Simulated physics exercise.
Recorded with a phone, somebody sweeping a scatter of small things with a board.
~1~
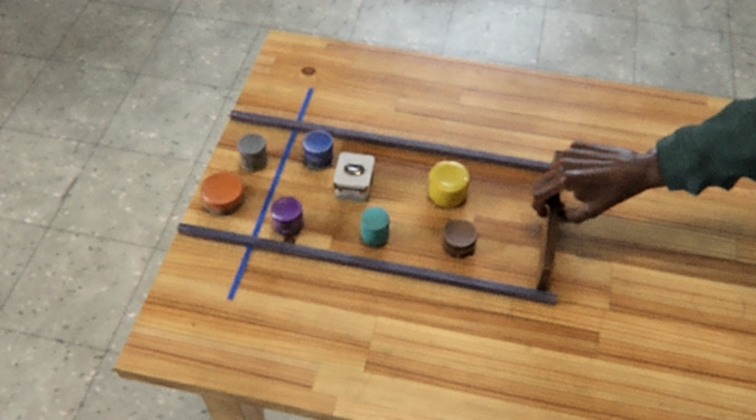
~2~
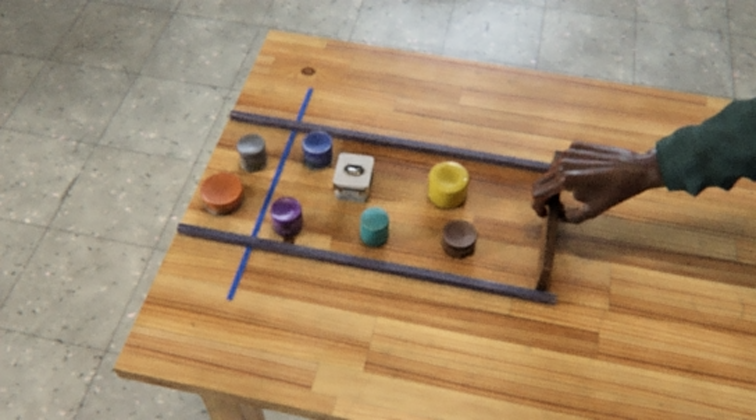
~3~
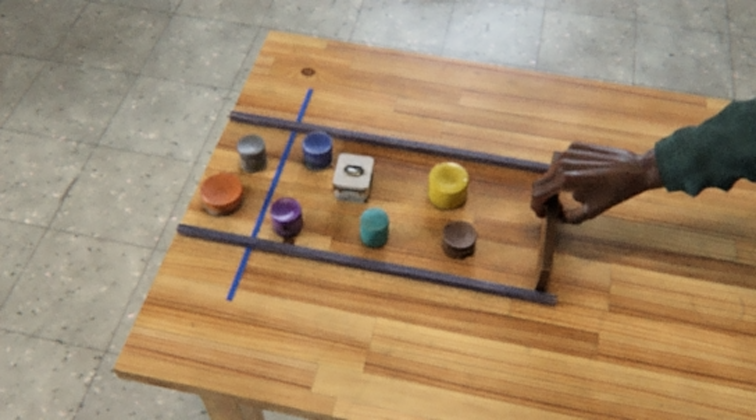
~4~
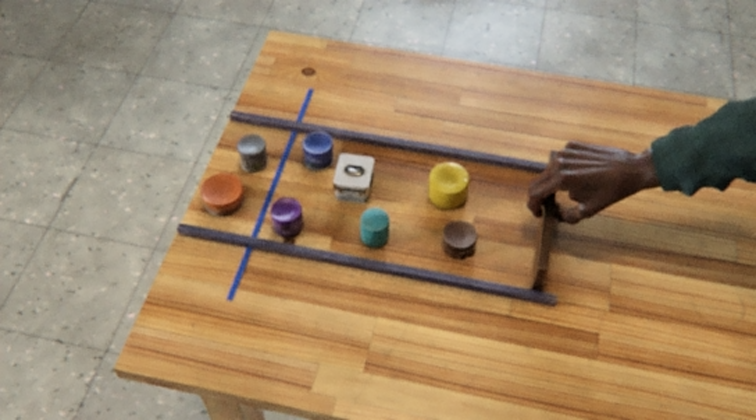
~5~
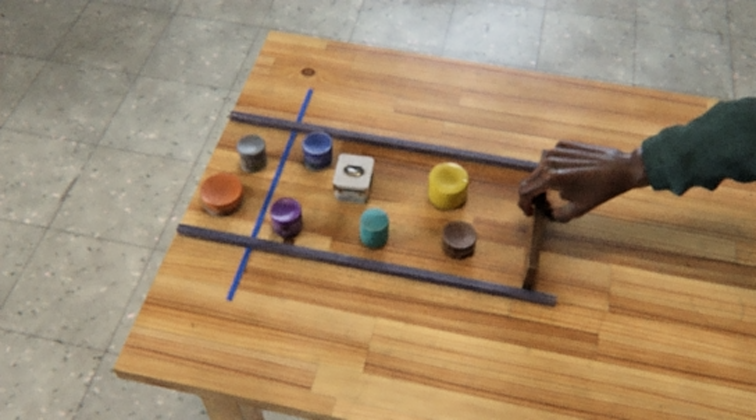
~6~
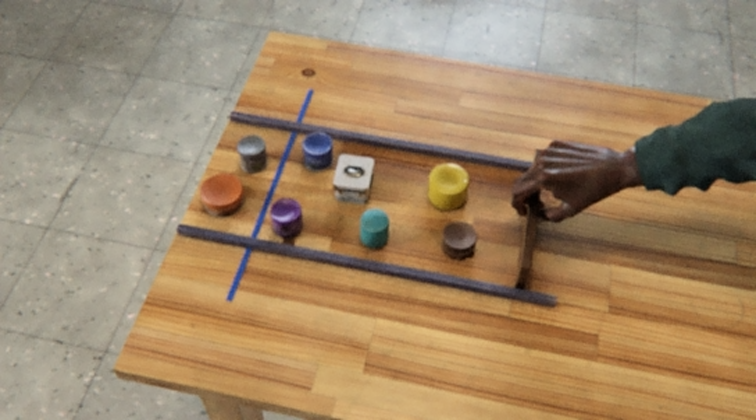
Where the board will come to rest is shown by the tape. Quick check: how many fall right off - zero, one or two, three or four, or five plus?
Zero.
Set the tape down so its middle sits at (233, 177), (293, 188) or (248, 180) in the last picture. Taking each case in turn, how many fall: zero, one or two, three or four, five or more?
3 or 4; not one; either one or two.
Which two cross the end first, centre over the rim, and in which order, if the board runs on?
Order, earliest first: Orange pot, grey tin.
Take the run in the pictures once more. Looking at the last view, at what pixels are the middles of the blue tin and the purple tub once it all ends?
Roughly (257, 129); the other one roughly (219, 208).
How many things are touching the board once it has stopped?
3 of them.
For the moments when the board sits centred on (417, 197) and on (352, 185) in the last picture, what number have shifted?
So far 3, and 6 at the second.
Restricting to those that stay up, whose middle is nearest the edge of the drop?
Result: Orange pot.
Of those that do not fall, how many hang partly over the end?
I'd put it at 1.
Soon after, none off yet; orange pot at rest near (223, 195); grey tin at rest near (253, 154); purple tub at rest near (287, 218).
After that, none off yet; orange pot at rest near (223, 195); grey tin at rest near (253, 154); purple tub moving near (278, 218).
In the end, the number that fall off is zero.
